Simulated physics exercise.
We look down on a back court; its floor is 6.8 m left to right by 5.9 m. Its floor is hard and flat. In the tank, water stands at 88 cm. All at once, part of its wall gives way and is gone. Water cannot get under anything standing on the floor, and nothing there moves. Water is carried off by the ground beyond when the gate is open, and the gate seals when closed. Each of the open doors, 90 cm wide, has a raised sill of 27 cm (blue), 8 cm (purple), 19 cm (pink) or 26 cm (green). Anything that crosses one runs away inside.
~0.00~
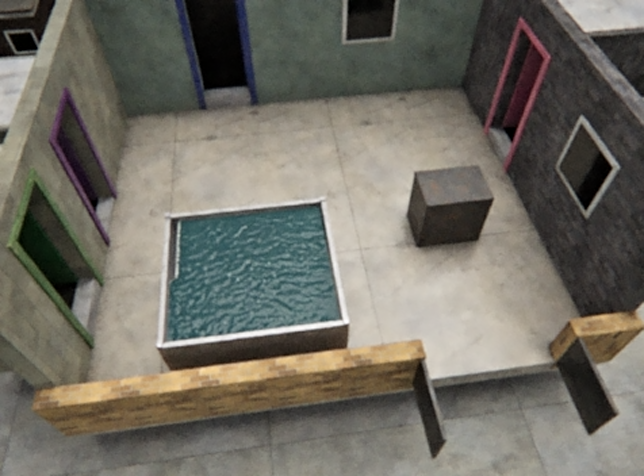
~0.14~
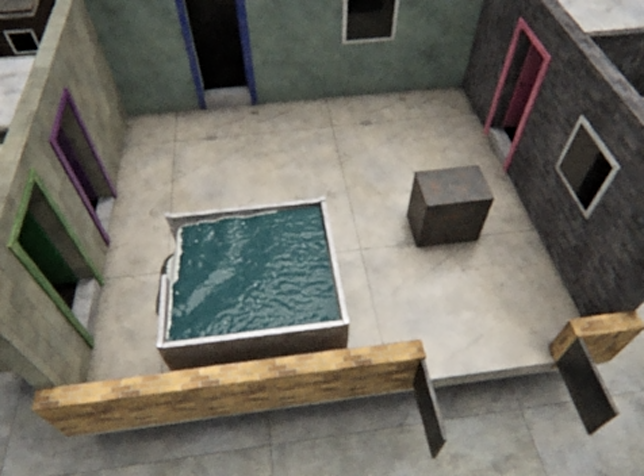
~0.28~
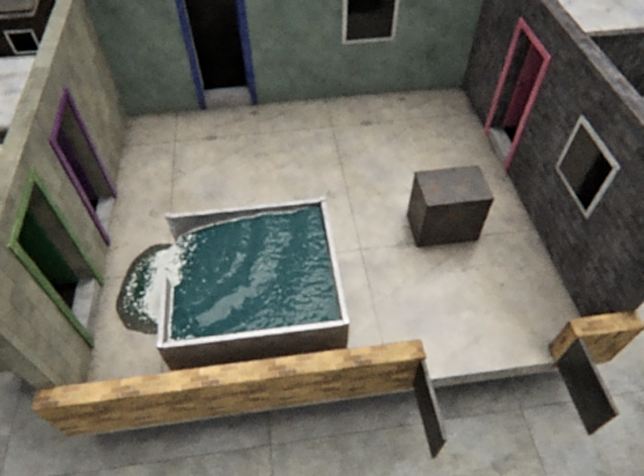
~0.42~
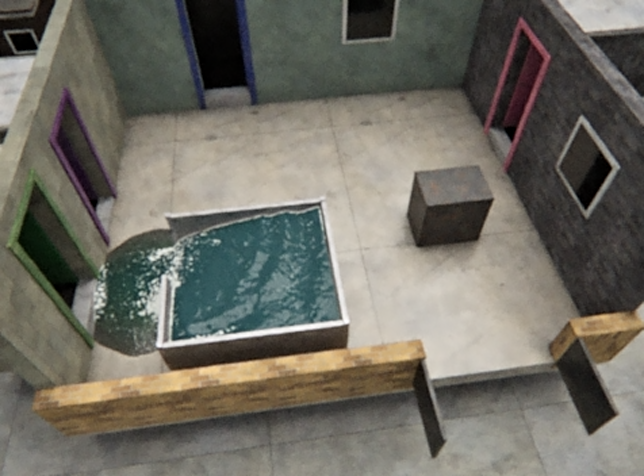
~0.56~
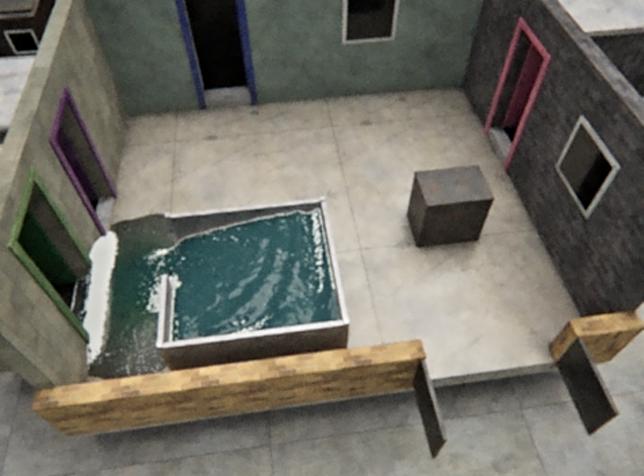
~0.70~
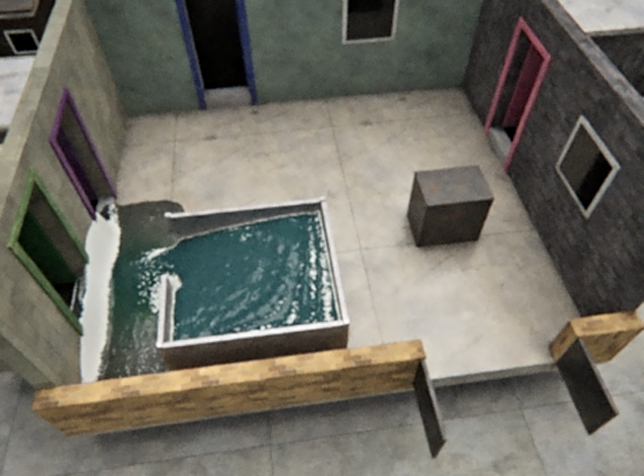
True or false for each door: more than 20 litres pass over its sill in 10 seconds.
Per door: The blue door: False; the purple door: True; the pink door: False; the green door: True.
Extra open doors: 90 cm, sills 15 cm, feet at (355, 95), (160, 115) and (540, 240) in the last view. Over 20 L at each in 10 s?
In turn: Below, over, below.
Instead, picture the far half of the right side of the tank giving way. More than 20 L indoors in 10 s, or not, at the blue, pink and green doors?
In that case, blue door: Less than that, pink door: Less than that, green door: Less than that.
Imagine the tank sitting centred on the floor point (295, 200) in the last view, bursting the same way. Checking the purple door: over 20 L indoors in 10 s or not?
After that, the purple door ends up outside the limit.
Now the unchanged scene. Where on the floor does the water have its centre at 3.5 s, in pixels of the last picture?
About (217, 263).
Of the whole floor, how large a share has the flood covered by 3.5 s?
Near 50 per cent is wet.
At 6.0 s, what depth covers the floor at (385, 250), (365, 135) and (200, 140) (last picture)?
Reading - approx. 0 / 4 / 11 cm.
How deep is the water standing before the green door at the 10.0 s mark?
Depth: Approx. 12.0 cm.
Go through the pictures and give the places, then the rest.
The first frame shows still water, 88 cm deep, in the tank at (251, 268).
In the second frame, the front is at a hidden place, 0.6 m from the gap at (180, 273); 0.2 m2 of floor is under water; 88 cm left at the back of the tank.
In the third frame, water pours out at (180, 273) and has run 0.9 m, to (124, 310); typically 12 cm deep outside, 88 cm at the tank's back.
In the fourth frame, water pours out at (180, 274) and has run 1.4 m, to (95, 332); typically 11 cm deep outside, 87 cm at the tank's back.
In the fifth frame, the front is at (111, 230), 1.7 m from the gap at (180, 274); 3.0 m2 of floor is under water; 80 cm left at the back of the tank.
In the sixth frame, the front is at (114, 208), 2.1 m from the gap at (180, 274); 3.6 m2 of floor is under water; 74 cm left at the back of the tank.
After 1.4 s water covers 15 % of the floor and is deepest (59 cm) near (104, 279); blue door not reached, purple door 23 cm at the sill, 25 L in, pink door not reached, green door 52 cm at the sill, 95 L in.
After 2.2 s water covers 25 % of the floor and is deepest (48 cm) near (100, 299); blue door 7 cm at the sill, 0 L in, purple door 19 cm at the sill, 77 L in, pink door not reached, green door 44 cm at the sill, 219 L in.
After 3.5 s water covers 50 % of the floor and is deepest (38 cm) near (102, 289); blue door 15 cm at the sill, 0 L in, purple door 16 cm at the sill, 122 L in, pink door not reached, green door 31 cm at the sill, 293 L in.
After 6.0 s water covers 80 % of the floor and is deepest (24 cm) near (102, 289); blue door 13 cm at the sill, 0 L in, purple door 13 cm at the sill, 166 L in, pink door 11 cm at the sill, 0 L in, green door 20 cm at the sill, 317 L in.
After 10.0 s water covers 95 % of the floor and is deepest (14 cm) near (84, 408); blue door 9 cm at the sill, 0 L in, purple door 8 cm at the sill, 185 L in, pink door 11 cm at the sill, 0 L in, green door 12 cm at the sill, 317 L in.
